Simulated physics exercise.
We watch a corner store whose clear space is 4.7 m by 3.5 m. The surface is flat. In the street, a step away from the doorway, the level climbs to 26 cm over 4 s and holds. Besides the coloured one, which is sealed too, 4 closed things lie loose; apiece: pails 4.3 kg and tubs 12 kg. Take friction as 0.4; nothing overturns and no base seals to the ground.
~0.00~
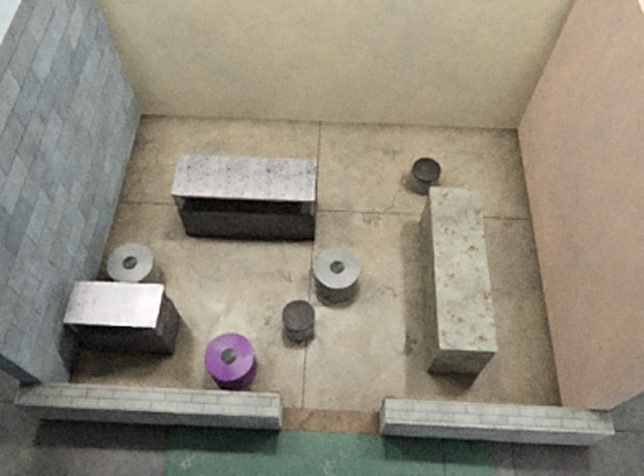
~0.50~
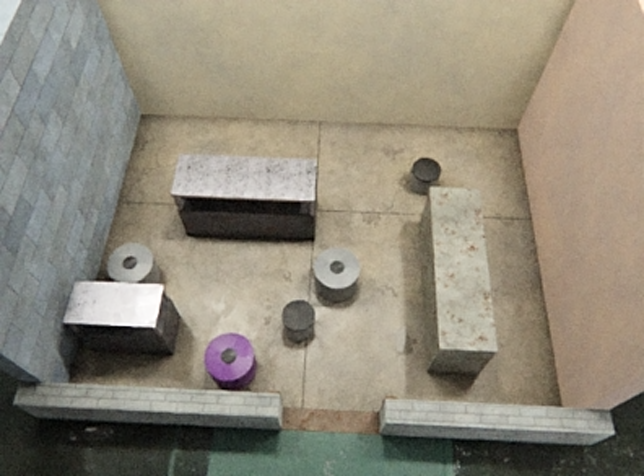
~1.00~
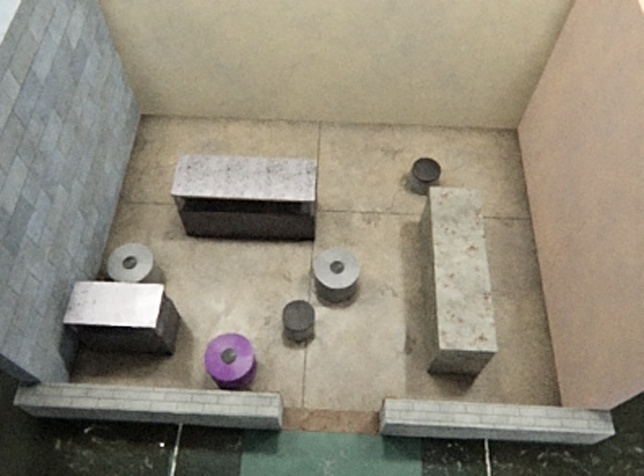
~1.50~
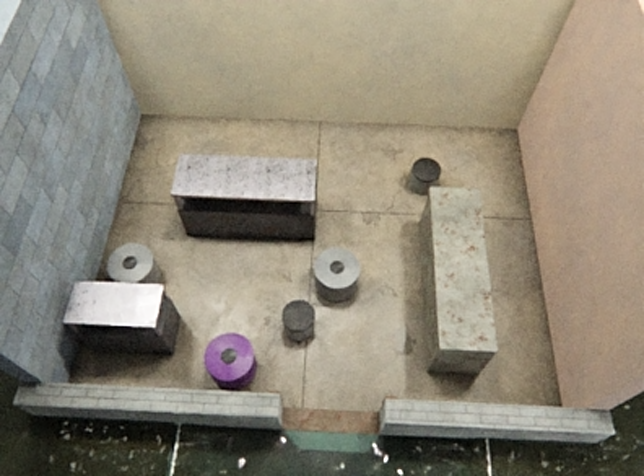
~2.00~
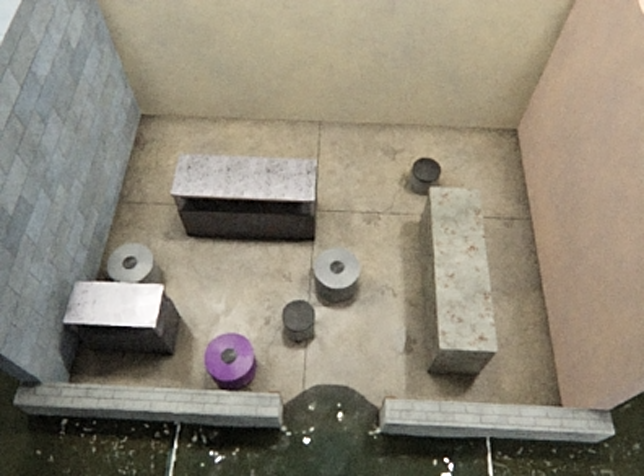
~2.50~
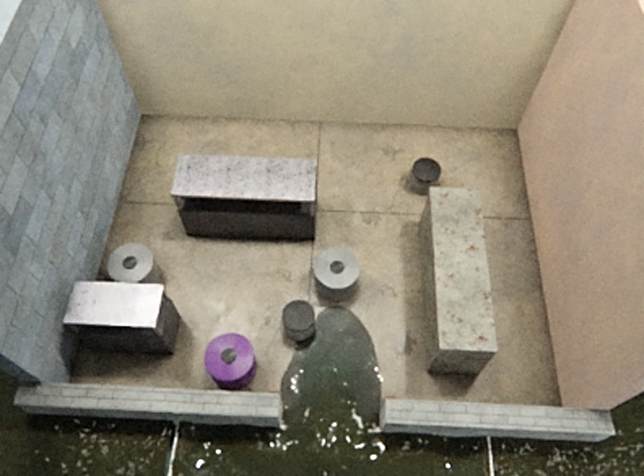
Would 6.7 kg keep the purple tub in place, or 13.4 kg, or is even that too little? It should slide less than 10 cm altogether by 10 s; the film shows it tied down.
Verdict: Only the larger load is enough.
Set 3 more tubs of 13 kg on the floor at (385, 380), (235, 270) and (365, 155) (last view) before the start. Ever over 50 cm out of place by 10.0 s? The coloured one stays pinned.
In that order: Short of it, past it, over.
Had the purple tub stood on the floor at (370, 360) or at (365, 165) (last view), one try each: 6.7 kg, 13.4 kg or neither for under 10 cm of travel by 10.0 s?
In that order: Neither is enough; neither is enough.
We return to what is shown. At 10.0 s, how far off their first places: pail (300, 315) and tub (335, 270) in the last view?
In turn: 200 cm, 200 cm.
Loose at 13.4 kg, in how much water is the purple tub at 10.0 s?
About 6 cm.
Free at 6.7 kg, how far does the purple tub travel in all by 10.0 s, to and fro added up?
About 50 cm.
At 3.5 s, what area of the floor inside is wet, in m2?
Some 3.0 m2.
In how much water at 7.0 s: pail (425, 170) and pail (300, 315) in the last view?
About 9 and 4 cm.
After 3.5 s the purple tub would be 0 cm from its start with 6.7 kg and 0 cm from its start with 13.4 kg; 1 cm of water round it then.
After 4.5 s the purple tub would be 0 cm from its start with 6.7 kg and 0 cm from its start with 13.4 kg; 2 cm of water round it then.
After 7.0 s the purple tub would be 0 cm from its start with 6.7 kg and 0 cm from its start with 13.4 kg; 3 cm of water round it then.
After 10.0 s the purple tub would be 25 cm from its start with 6.7 kg and 0 cm from its start with 13.4 kg; 6 cm of water round it then.
